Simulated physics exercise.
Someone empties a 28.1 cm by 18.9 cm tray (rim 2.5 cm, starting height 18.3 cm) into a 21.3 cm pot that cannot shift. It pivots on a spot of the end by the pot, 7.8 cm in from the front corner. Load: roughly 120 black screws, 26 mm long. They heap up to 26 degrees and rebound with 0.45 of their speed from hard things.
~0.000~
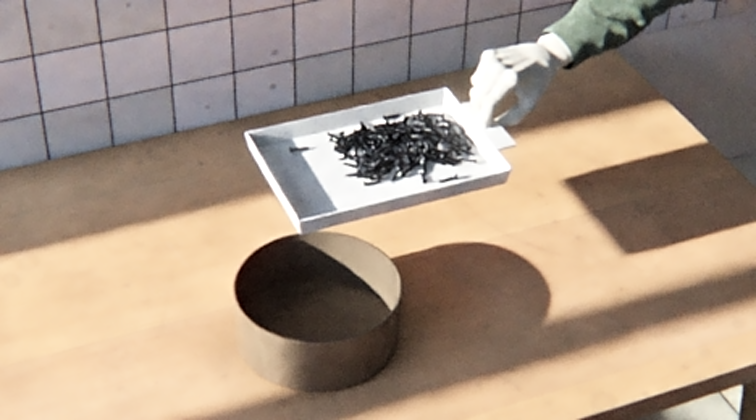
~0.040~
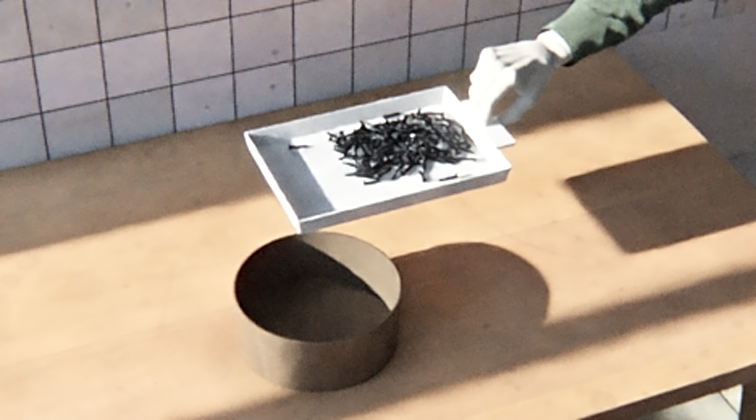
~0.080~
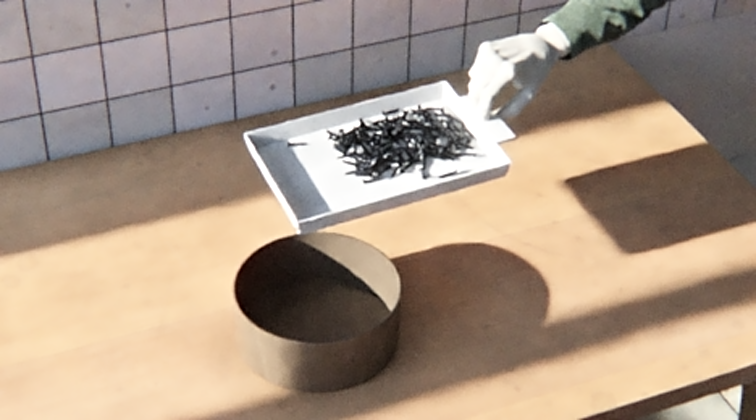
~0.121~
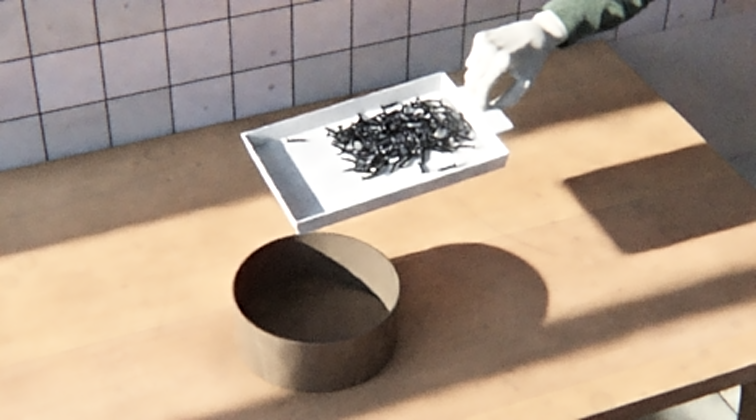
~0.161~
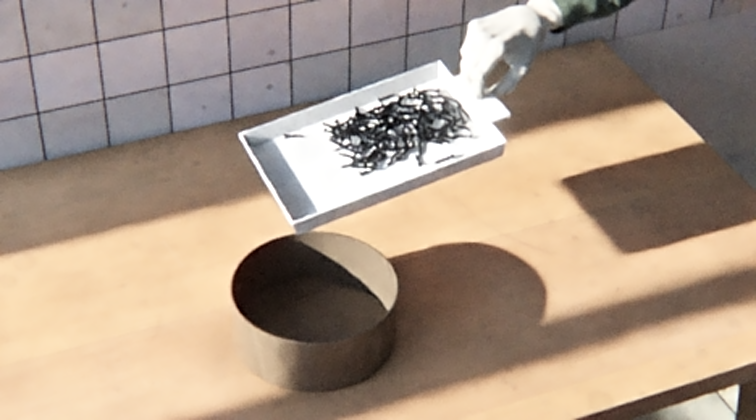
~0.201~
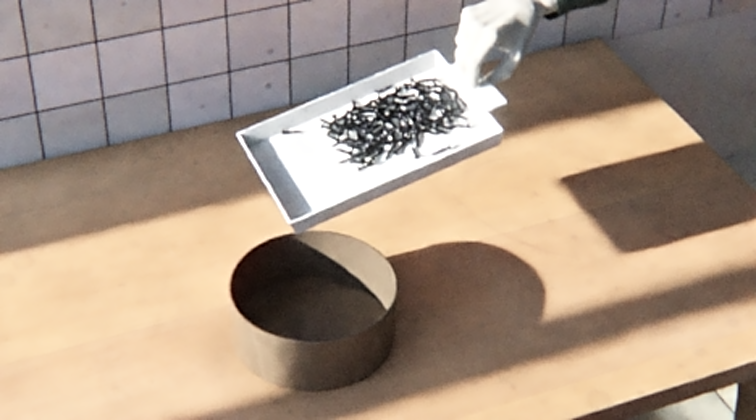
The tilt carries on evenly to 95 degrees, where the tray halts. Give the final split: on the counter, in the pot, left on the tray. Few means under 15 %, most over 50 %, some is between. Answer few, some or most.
Counter: Most, pot: Some, tray: Few.
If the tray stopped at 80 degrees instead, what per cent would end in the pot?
It would be near 15 per cent.
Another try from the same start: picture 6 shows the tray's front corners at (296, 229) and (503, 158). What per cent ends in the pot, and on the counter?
Pot 100, counter 0.
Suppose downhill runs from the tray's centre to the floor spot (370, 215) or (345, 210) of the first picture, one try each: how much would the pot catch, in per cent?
About 95 and 100 per cent.
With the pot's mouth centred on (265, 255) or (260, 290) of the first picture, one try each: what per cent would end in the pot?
About 90 and 65 per cent.
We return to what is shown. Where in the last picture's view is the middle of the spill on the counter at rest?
Around (199, 293).
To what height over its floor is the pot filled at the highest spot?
Roughly 1.0 cm.
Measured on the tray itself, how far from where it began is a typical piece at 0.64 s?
About 13 cm.
After 0.64 s, tilt 53 degrees; the tray holds 100 %, the pot 0 %.
Then, at 0.93 s, tilt 79 degrees; the tray holds 45 %, the pot 5 %.
Then, at 1.32 s, tilt 95 degrees; the tray holds 15 %, the pot 15 %.
By 2.4 s all is still; counter 75 %, pot 25 %, tray 0 %.
